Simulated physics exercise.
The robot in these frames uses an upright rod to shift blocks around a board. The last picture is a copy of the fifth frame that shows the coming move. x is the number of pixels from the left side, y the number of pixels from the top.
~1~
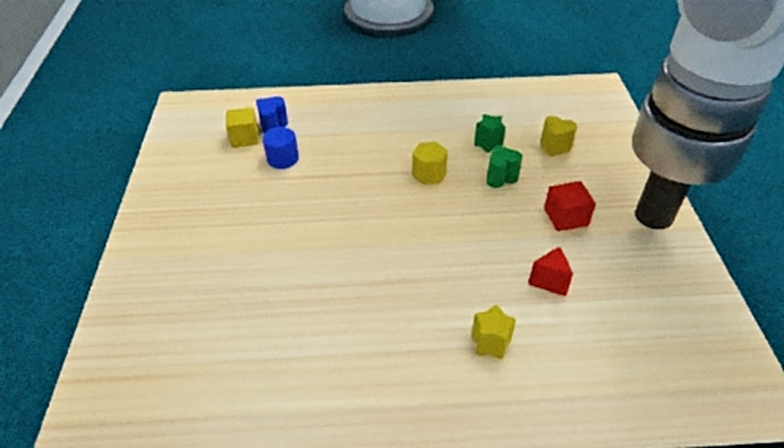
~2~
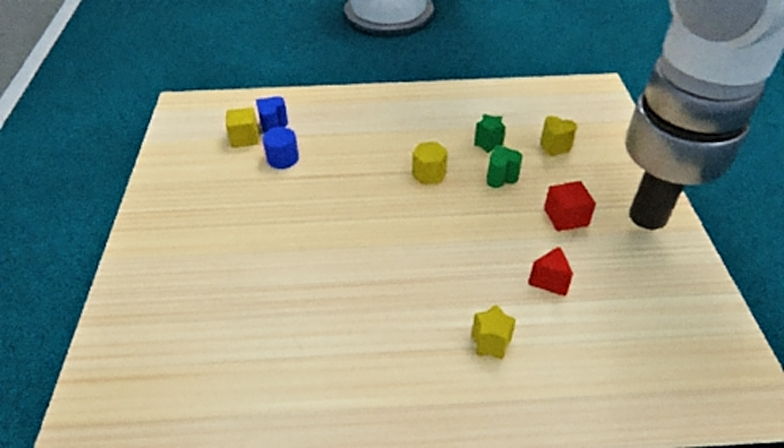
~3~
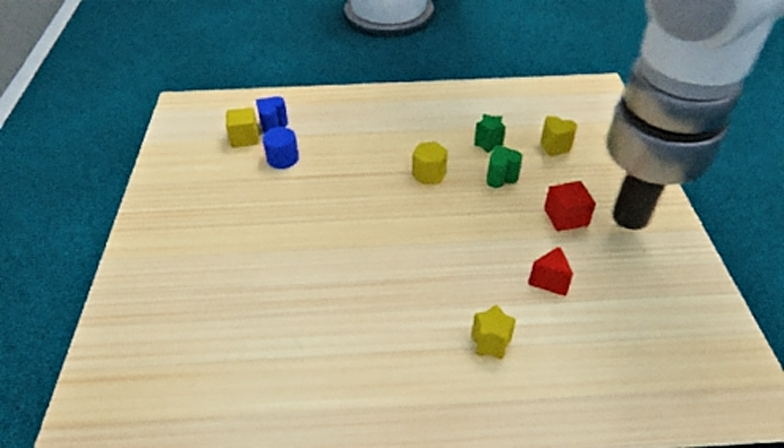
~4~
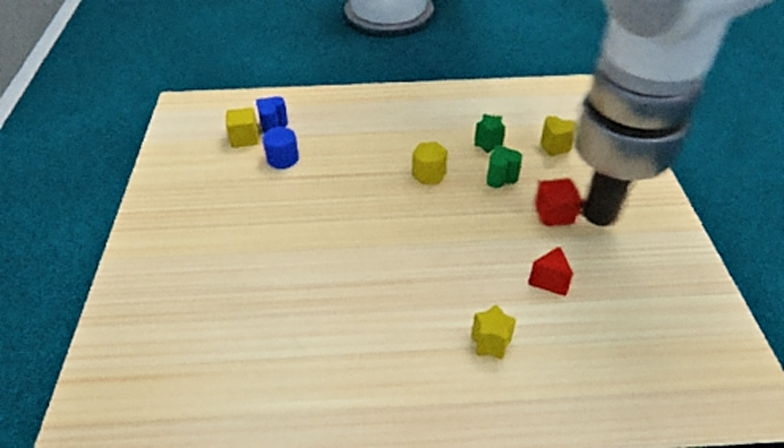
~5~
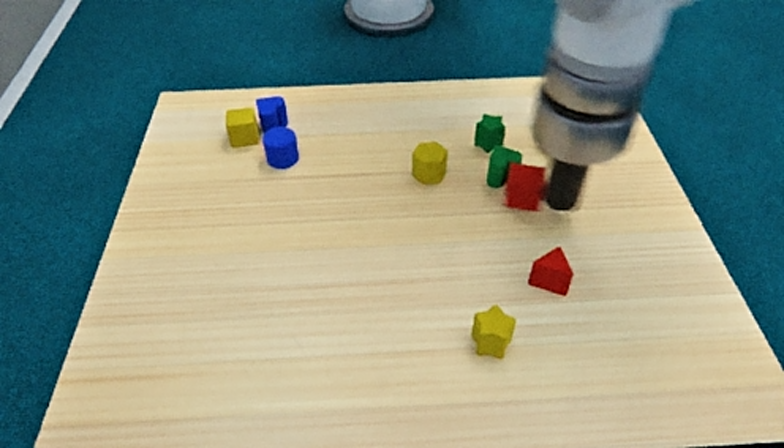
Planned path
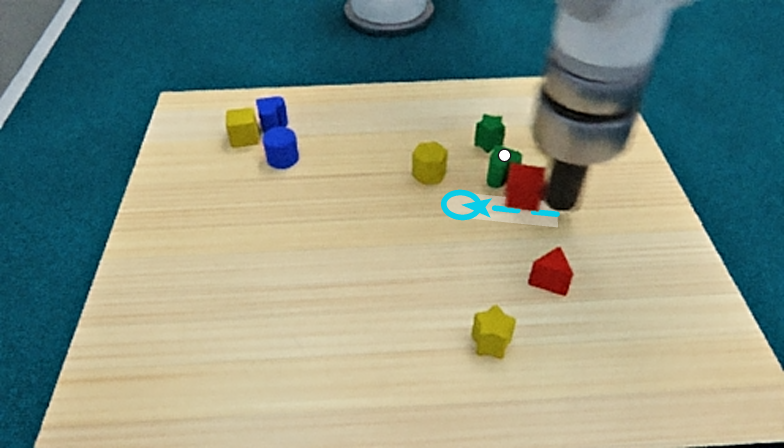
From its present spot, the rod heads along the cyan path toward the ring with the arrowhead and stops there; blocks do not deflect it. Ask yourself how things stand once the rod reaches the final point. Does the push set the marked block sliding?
Yes, that is what happens.
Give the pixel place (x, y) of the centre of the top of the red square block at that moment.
When the path ends, it will be at (477, 160).
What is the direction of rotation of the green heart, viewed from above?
Its spin: Clockwise.
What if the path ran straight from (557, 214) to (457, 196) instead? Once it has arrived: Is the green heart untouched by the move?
Short answer: No.
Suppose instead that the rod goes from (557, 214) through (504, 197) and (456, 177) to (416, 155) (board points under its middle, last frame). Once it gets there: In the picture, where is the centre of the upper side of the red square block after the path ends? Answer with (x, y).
I'd guess (421, 113).
The drawn path runs from (557, 214) directly to (461, 205); the dot is on the green heart.
On the path given first. Halfway along, rod (511, 195); green heart (497, 146), turned 25° clockwise; red square block (491, 166), turned 60° clockwise.
At the end, rod (463, 190); yellow hexagon not moved; green heart (495, 144), turned 45° clockwise; red square block (477, 160), turned 85° clockwise.
